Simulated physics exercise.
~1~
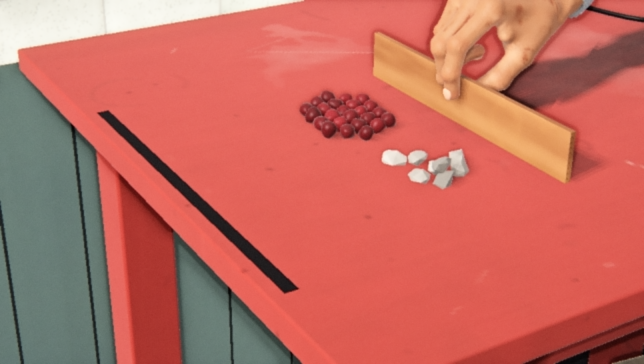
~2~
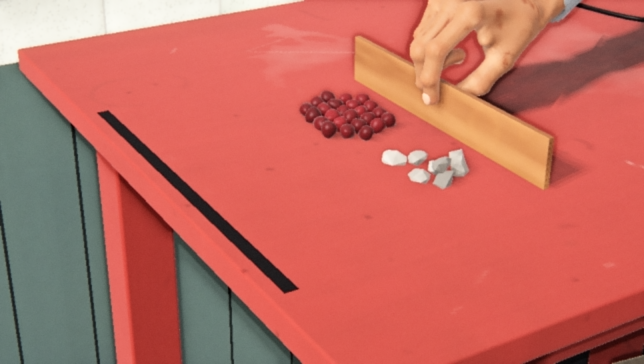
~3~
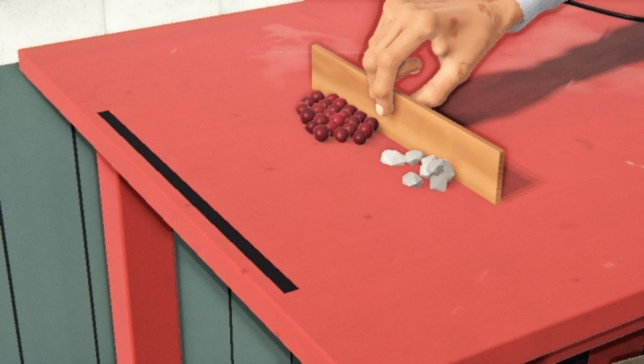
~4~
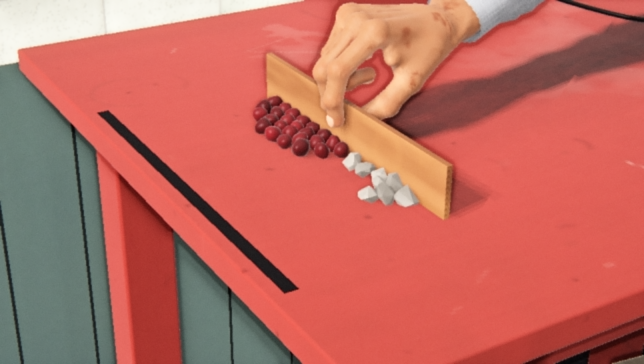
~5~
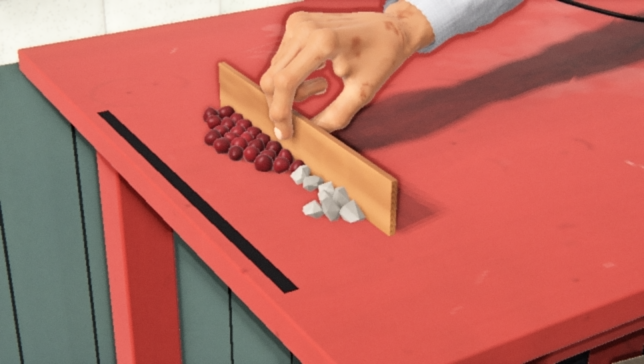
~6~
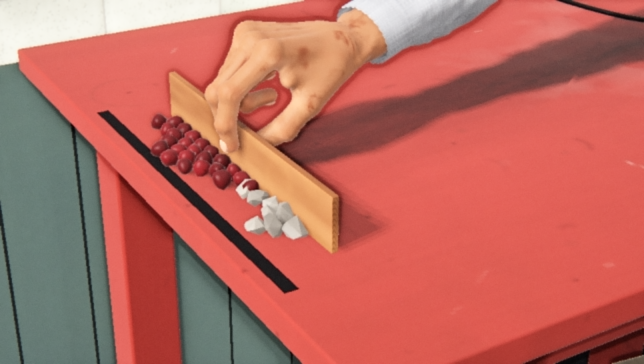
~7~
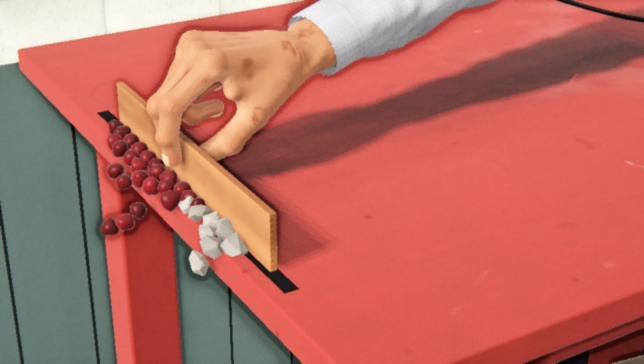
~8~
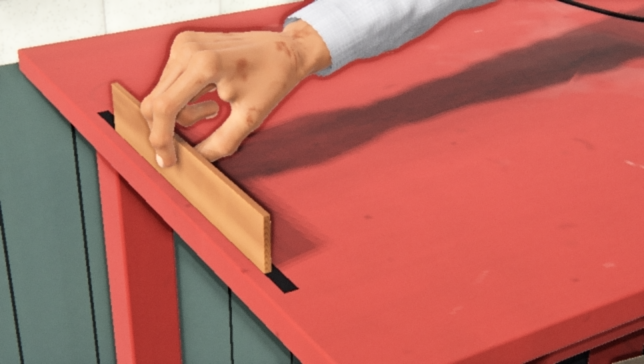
A hand slid an upright strip of wood leftward across a red table, pushing a cluster of dark red balls and some pale stones ahead of it until both spilled over the edge, leaving the strip resting at the black tape.
